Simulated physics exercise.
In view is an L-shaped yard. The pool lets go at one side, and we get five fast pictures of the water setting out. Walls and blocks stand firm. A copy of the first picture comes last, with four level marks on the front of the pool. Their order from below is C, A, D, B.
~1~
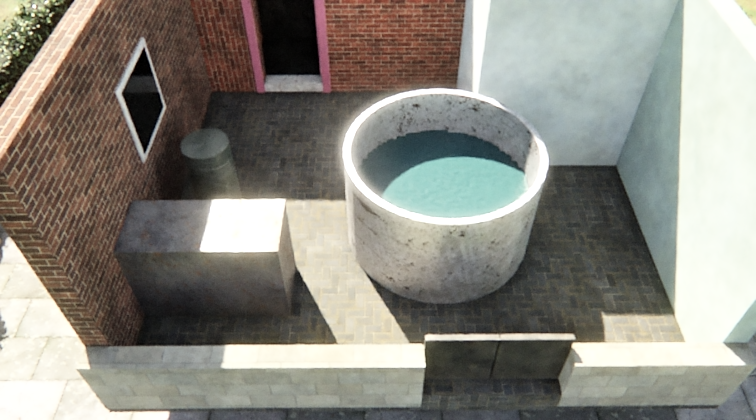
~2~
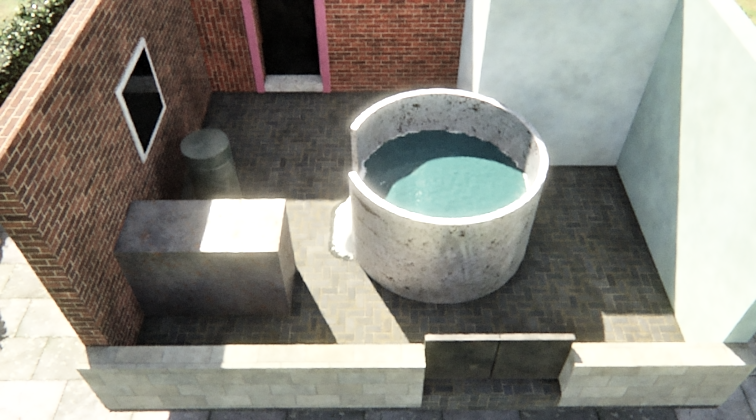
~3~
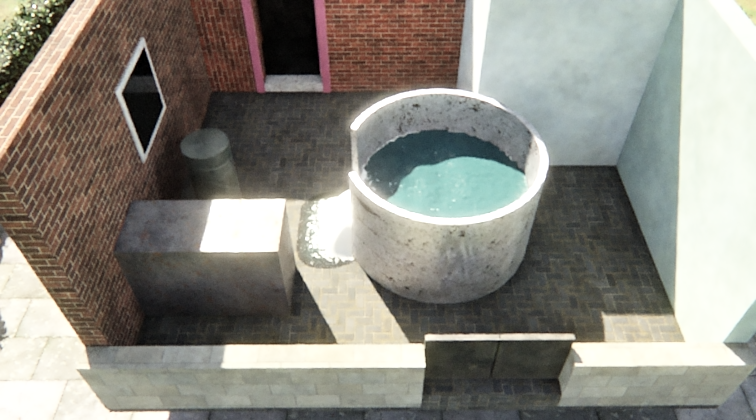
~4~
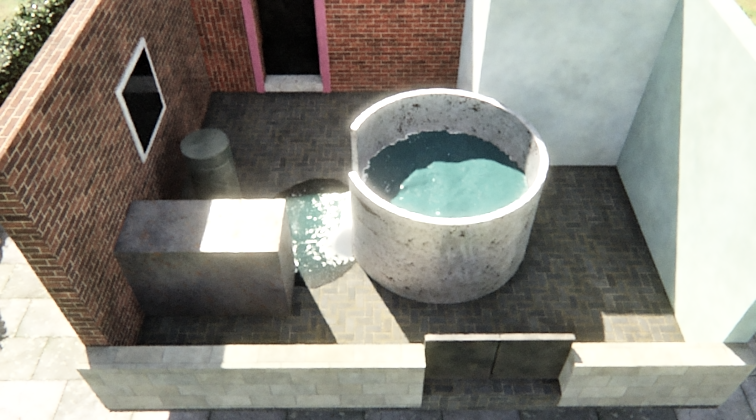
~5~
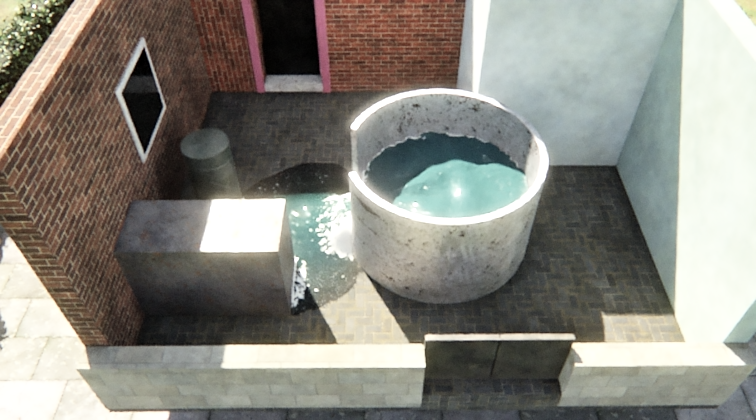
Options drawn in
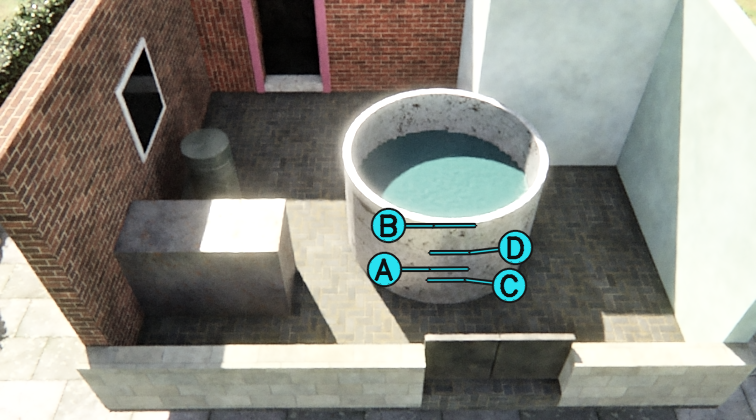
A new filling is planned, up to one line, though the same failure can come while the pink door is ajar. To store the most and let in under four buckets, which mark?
The limit is A.
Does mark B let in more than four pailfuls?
Yes, it does.
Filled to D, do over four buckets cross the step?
Yes, that goes wrong.
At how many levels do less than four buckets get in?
Two of them.
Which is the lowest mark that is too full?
That is mark D.
In cyan, A at (448, 269); B at (453, 225); C at (446, 280); D at (450, 252); from the bottom up C, A, D, B.
With A, a bucket or two gets in.
With B, dozens of bucketfuls pour in.
With C, nothing gets over.
With D, about 15 bucketfuls get in.
